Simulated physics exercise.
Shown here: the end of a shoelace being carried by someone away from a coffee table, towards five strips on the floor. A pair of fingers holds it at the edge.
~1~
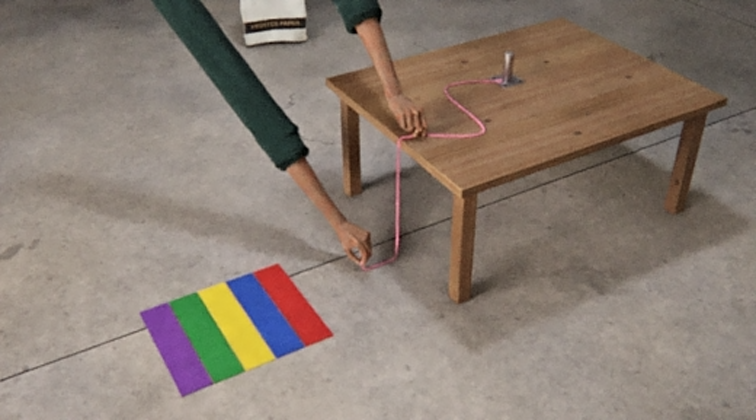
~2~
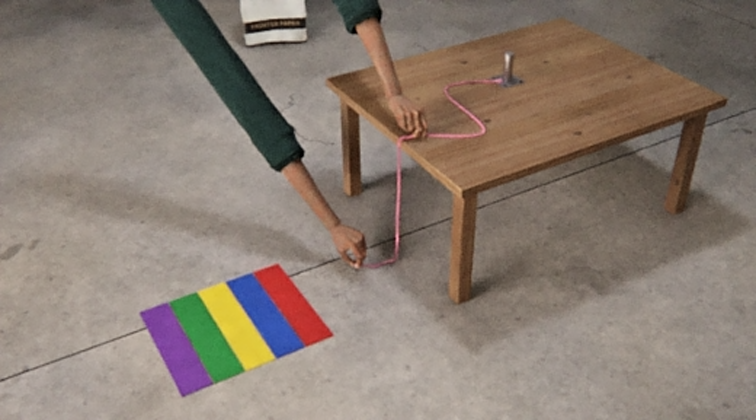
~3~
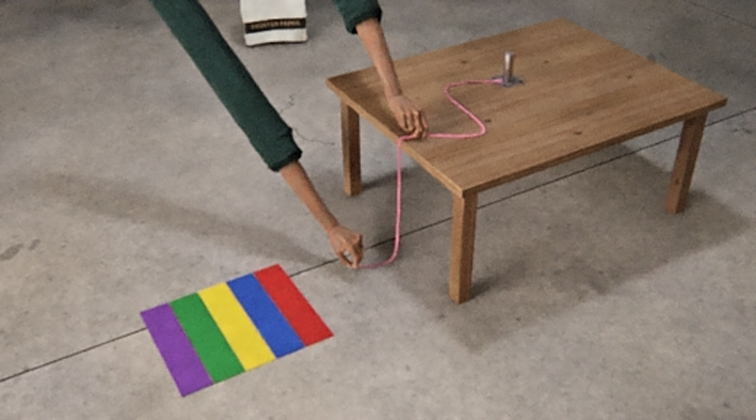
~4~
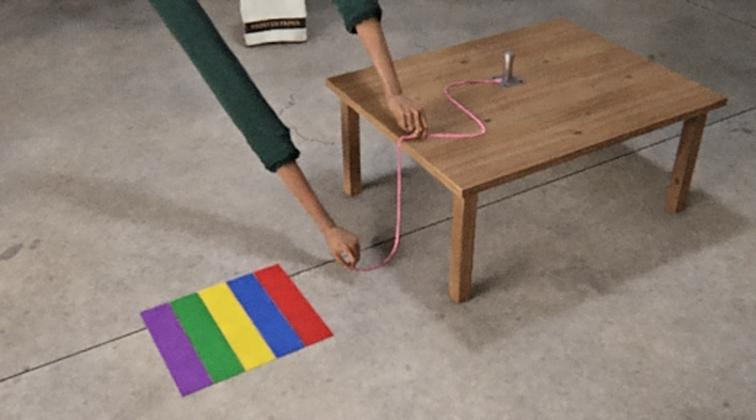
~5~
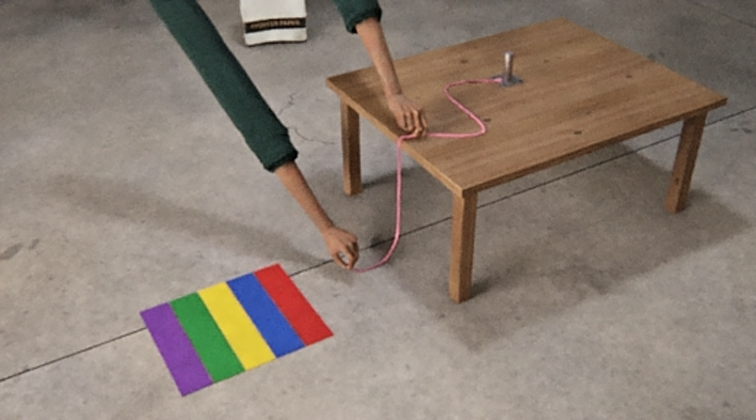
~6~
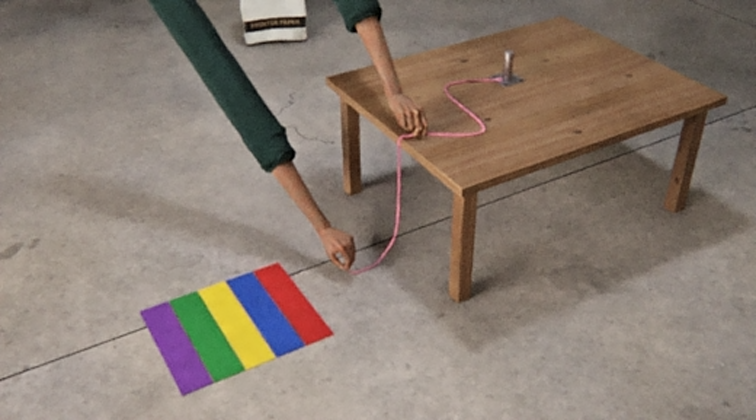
In the video, one hand pinches a pink cord at the edge of a wooden table while the other slowly draws its end slightly left, above the floor, toward five coloured strips, and the hanging section shifts a little.
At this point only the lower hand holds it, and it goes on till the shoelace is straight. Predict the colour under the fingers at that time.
The purple one.
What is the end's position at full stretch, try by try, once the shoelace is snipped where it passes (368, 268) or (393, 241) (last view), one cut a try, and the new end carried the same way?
In order, roughly (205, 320) and (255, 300).
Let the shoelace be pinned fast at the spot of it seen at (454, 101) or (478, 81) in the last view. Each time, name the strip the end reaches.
First try green, second try purple.
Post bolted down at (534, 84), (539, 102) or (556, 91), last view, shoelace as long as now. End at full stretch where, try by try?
(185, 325), (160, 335) and (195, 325).
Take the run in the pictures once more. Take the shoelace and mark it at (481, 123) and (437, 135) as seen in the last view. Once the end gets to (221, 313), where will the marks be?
Around (404, 130) and (383, 185).
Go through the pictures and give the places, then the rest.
In the first frame, end (361, 263); red (310, 327); blue (281, 338); yellow (251, 350); green (221, 362); purple (189, 374).
In the second frame, end (355, 265); shoelace through (470, 82) (456, 103) (481, 134) (413, 136) (399, 191) (397, 246).
In the third frame, end (353, 266).
In the fourth frame, end (350, 267); shoelace through (470, 82) (456, 103) (481, 134) (413, 136) (399, 191) (396, 246).
In the fifth frame, end (348, 267).
In the sixth frame, end (345, 268); shoelace through (470, 81) (456, 102) (481, 133) (413, 135) (399, 190) (391, 245).
Soon after, end near (221, 313); over yellow.
Then, end near (188, 325); over green.
At full stretch, end near (168, 333); over purple. It halts on the purple strip.
